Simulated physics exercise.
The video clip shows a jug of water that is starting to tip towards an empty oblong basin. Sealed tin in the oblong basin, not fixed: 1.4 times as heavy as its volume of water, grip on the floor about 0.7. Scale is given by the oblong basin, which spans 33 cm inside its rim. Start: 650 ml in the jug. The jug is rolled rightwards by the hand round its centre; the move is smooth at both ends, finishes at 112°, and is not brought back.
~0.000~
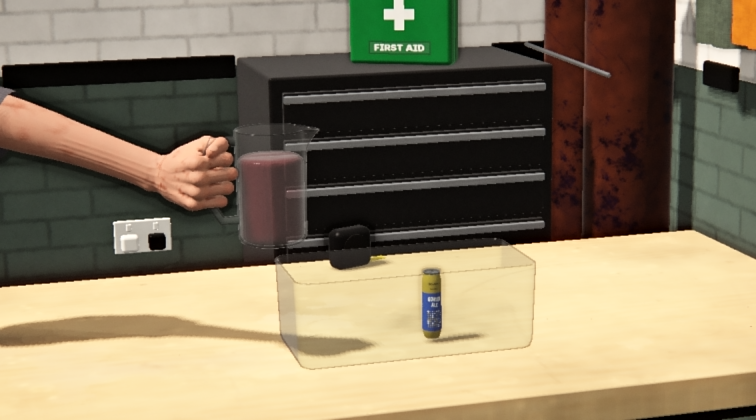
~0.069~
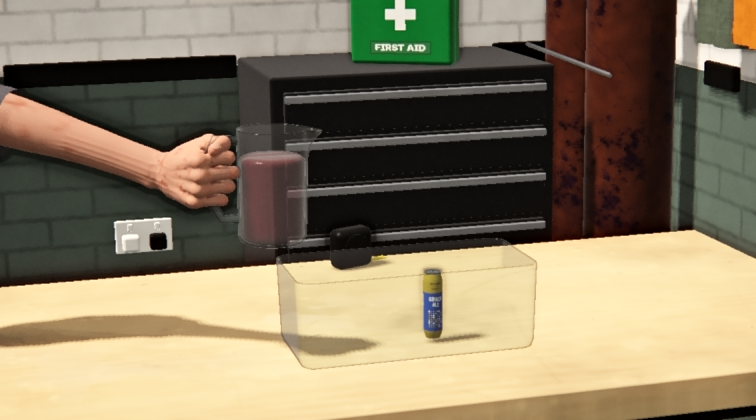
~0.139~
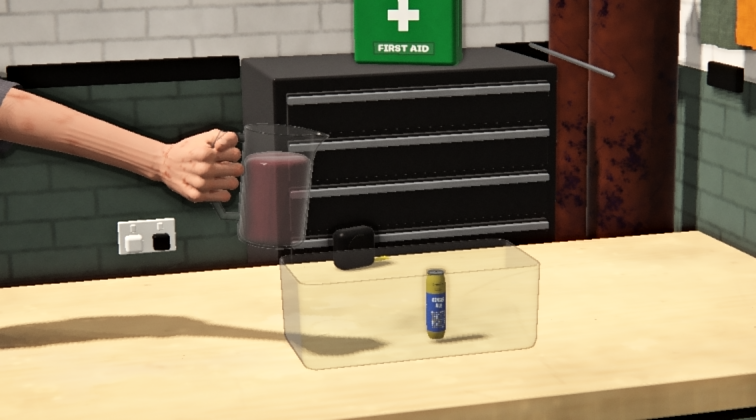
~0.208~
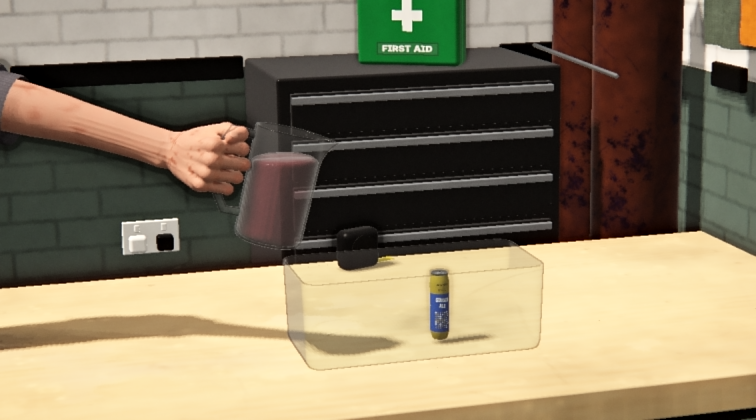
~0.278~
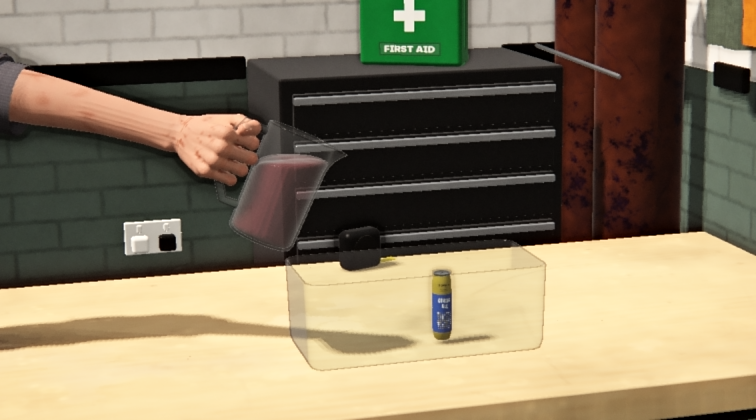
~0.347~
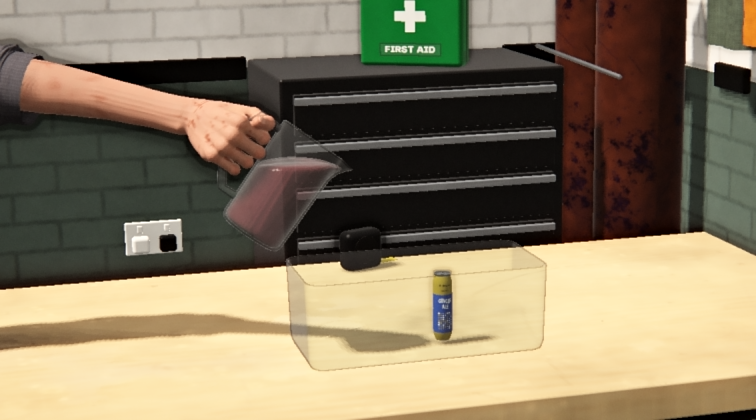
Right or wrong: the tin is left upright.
Right.
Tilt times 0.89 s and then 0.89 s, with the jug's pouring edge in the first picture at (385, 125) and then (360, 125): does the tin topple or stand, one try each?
In the first try it comes down; in the second it comes down.
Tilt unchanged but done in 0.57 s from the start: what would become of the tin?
Outcome - the tin remains standing.
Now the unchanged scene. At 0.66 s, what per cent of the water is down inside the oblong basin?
About 12%.
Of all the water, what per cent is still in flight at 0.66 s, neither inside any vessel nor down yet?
Around 16 in a hundred.
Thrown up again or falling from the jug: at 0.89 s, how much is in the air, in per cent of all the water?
Airborne share: Near 12 %.
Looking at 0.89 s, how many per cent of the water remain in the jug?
Roughly 20 percent remains.
After 0.66 s the tilt is 95° and 72 per cent is still to pour; the tin stands where it began.
After 0.89 s the tilt is 112° and 19 per cent is still to pour; the tin stands where it began.
After 1.13 s the tilt is 112° and 1 per cent is still to pour; the tin stands where it began.
After 1.39 s the tilt is 112° and 0 per cent is still to pour; the tin stands where it began.
In the end the tin stands where it began.
